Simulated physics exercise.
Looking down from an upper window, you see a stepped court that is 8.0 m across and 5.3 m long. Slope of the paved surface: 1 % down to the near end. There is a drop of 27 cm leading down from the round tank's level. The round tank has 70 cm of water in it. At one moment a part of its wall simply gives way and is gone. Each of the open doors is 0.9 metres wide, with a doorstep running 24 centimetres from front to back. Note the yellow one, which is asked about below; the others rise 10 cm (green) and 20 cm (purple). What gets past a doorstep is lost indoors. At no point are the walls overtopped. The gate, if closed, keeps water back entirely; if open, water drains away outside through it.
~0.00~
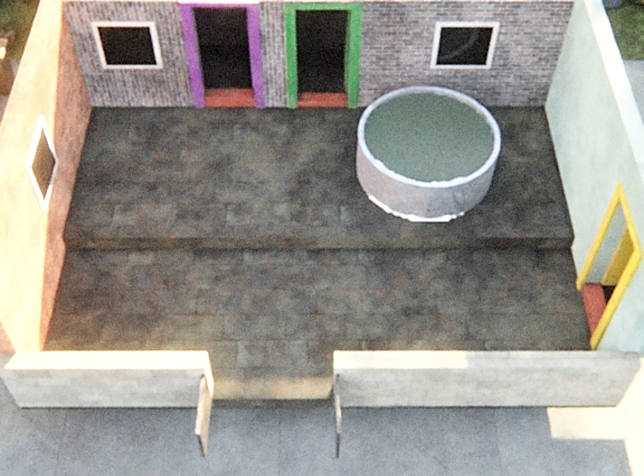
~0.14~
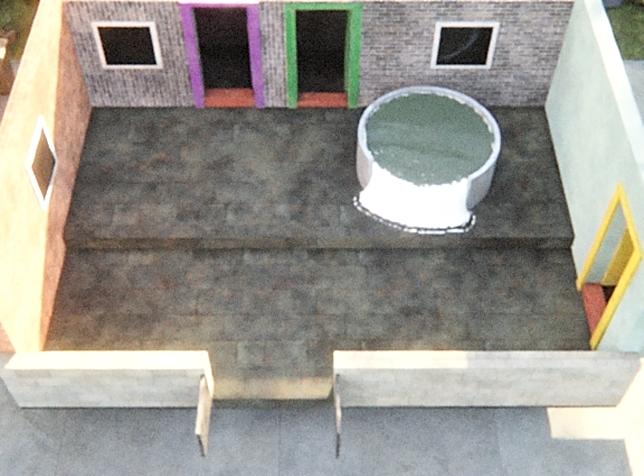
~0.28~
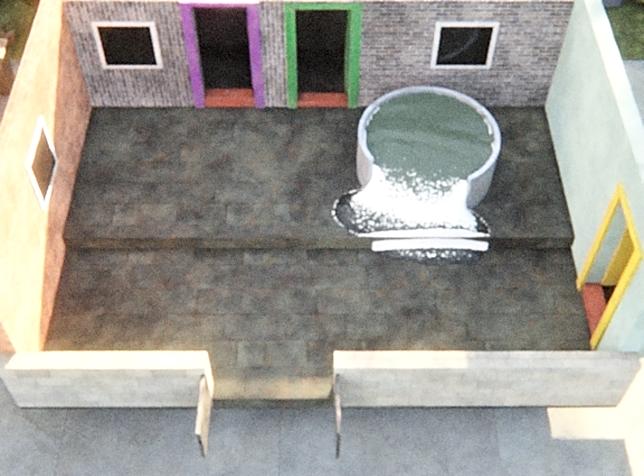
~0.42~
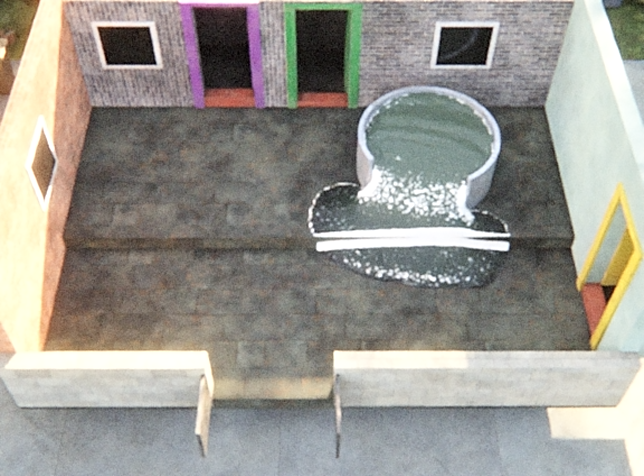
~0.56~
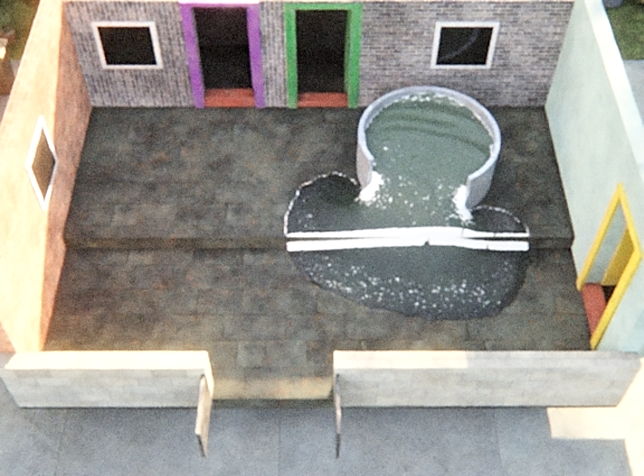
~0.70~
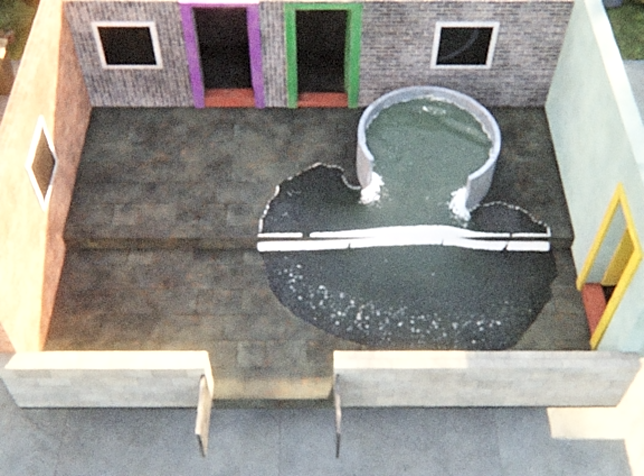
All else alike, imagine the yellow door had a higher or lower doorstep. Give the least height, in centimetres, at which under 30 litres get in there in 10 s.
10.5 cm.
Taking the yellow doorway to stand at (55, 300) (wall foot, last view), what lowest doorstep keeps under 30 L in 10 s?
Minimum: About 8.5 cm.
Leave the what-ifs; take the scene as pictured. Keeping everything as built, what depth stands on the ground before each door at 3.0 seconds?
Door by door in cm - green 0, yellow 16, purple 0.
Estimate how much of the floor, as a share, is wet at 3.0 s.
Approximately 45 % of the floor.
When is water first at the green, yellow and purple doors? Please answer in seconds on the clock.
Times - green: Not in the 10 s, yellow: 1.1 s, purple: Not in the 10 s.
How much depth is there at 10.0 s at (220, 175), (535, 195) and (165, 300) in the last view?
Ordered as asked: 0, 0, 7 cm.
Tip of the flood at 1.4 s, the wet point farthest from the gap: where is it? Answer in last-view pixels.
Lab note: Front tip approx. at (191, 371).
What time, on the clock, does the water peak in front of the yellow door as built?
About 2.6 seconds.
After 1.4 s water covers 40 % of the floor, deepest (40 cm) near (394, 382); 4 cm at the yellow door, 0 litres in over its 22 cm doorstep.
After 3.0 s water covers 45 % of the floor, deepest (30 cm) near (598, 382); 16 cm at the yellow door, 0 litres in over its 22 cm doorstep.
After 10.0 s water covers 55 % of the floor, deepest (14 cm) near (369, 382); 8 cm at the yellow door, 0 litres in over its 22 cm doorstep.
At the yellow door as built, the water arrived by 1.1 s and peaked near 16 cm at 2.6 s.
With a doorstep of 9.5 cm, 43 litres would have come in within the 10 s; with 13 cm, 12 litres. So under 30 litres takes about 10.5 cm.
